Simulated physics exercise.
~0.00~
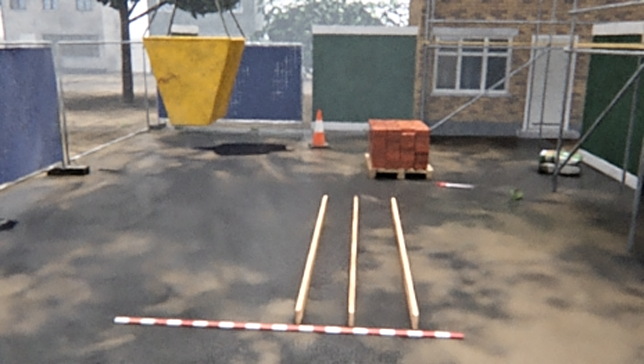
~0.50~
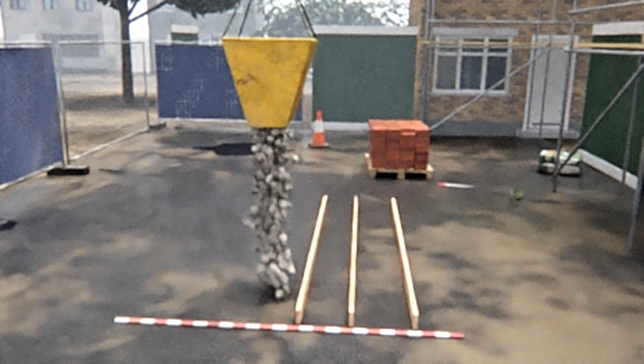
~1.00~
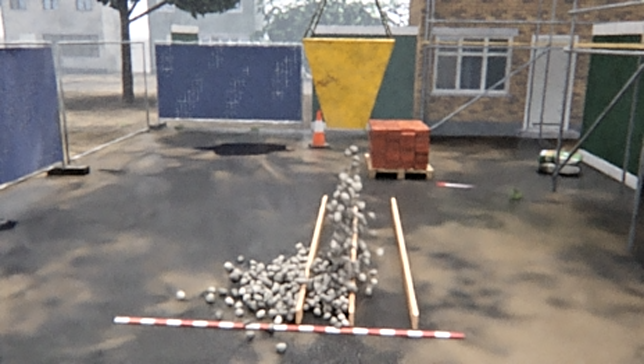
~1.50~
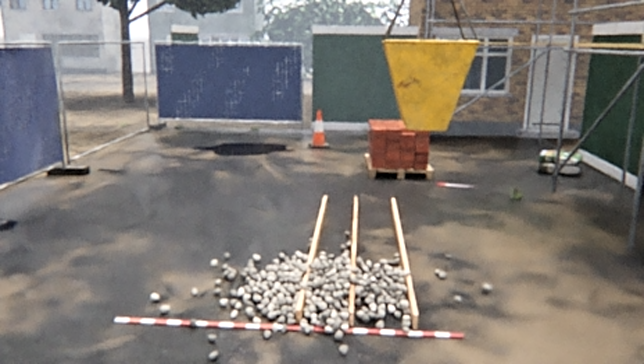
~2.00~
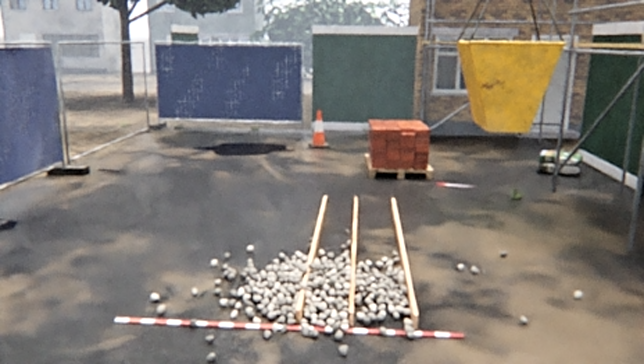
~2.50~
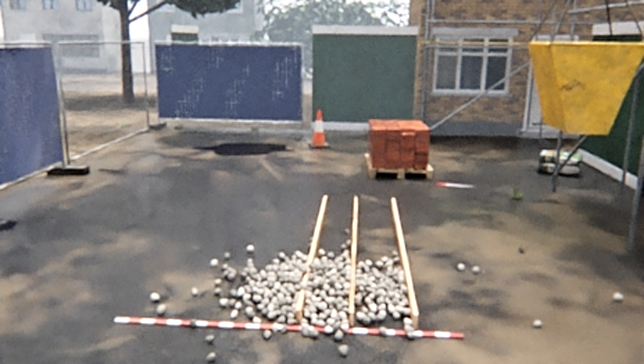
The clip opens on a fenced yard where a yellow skip hangs above wet ground, with three wooden boards and a red and white striped staff laid out below. As the skip travels right, grey stones pour from its bottom in a column, landing left of the boards. It keeps moving, and the last stones drop among the boards while a heap spreads. The empty skip carries on past the brick stack towards the scaffolding. A few stones roll off to the right. The heap settles across both bays and the ground to their left, with a few strays beyond.
